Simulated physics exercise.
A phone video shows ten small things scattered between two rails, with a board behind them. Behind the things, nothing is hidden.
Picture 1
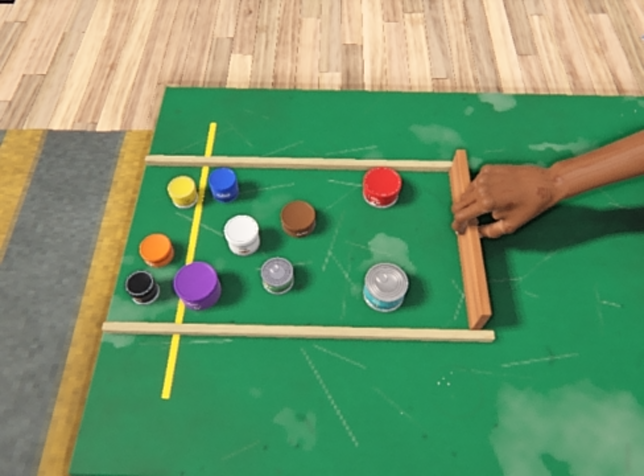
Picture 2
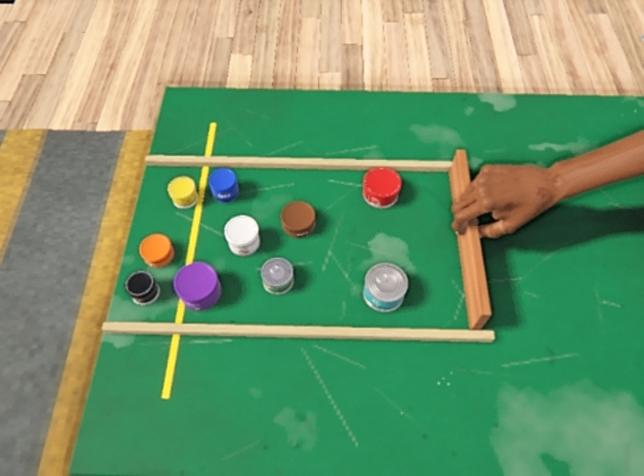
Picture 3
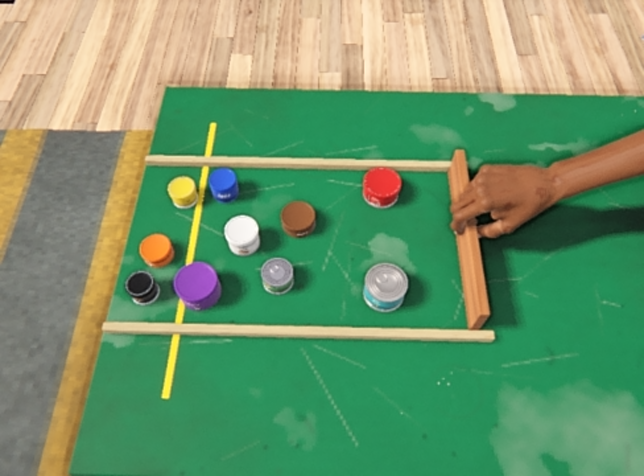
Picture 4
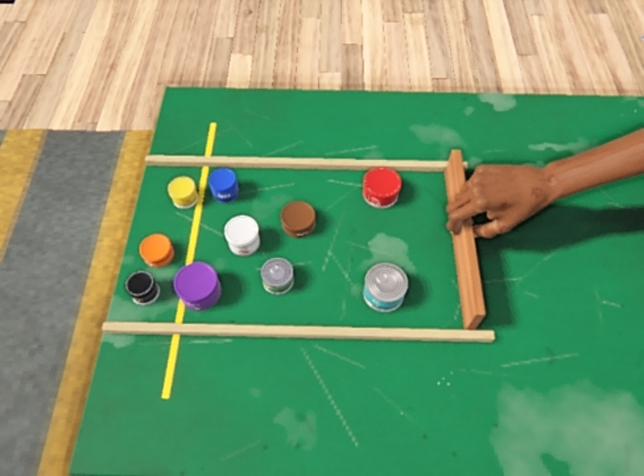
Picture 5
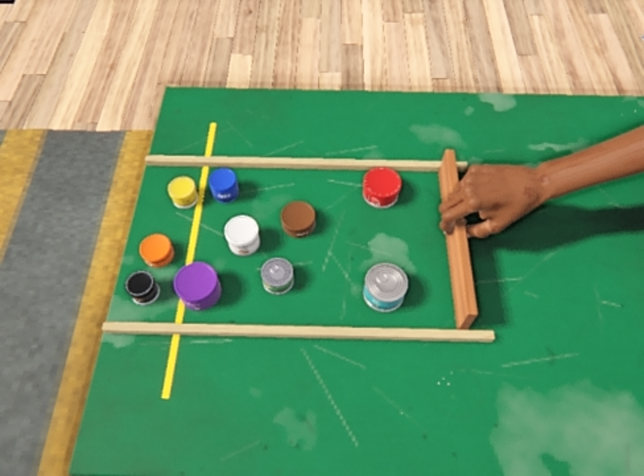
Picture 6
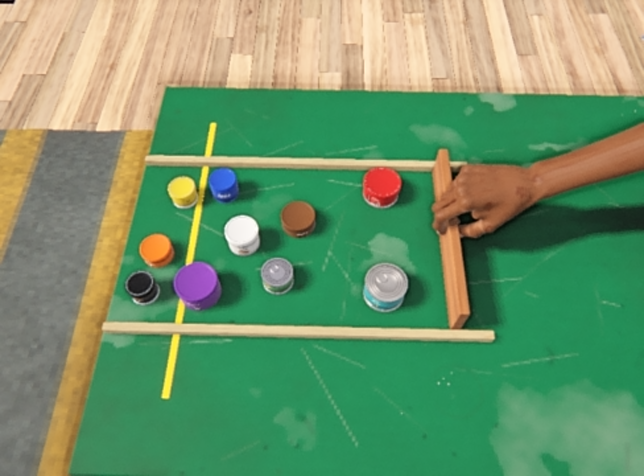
A hand reaching in from the right holds a reddish wooden board upright across two pale rails on a worn green tabletop, seen from above beside a plank floor. Between the rails sit small tubs: yellow, blue, orange, black and purple near a yellow tape line at left, white, brown and grey mid-way, red and turquoise nearer the board. The hand slides the board slightly left; the tubs and camera stay still.
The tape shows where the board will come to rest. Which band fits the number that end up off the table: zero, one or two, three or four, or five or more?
Pushes off one or two.
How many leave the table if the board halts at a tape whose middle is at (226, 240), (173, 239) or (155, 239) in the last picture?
0, 4, 6.
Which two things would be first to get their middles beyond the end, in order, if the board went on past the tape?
Order, earliest first: Black tin, then orange tub.
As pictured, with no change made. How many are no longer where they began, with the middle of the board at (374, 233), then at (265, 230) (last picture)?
I count 2 first and 7 after.
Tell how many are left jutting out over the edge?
Result: 3.
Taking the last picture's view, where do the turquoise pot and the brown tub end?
Answer: First (162, 285), after that (179, 214).
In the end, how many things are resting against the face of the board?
The number is 4.
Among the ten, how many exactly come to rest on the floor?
Total count: 1.
Soon after, none off yet; black tin at rest near (143, 288); orange tub at rest near (157, 251); yellow tin at rest near (184, 193).
By the end, the number that fall off is one or two; fallen, black tin.
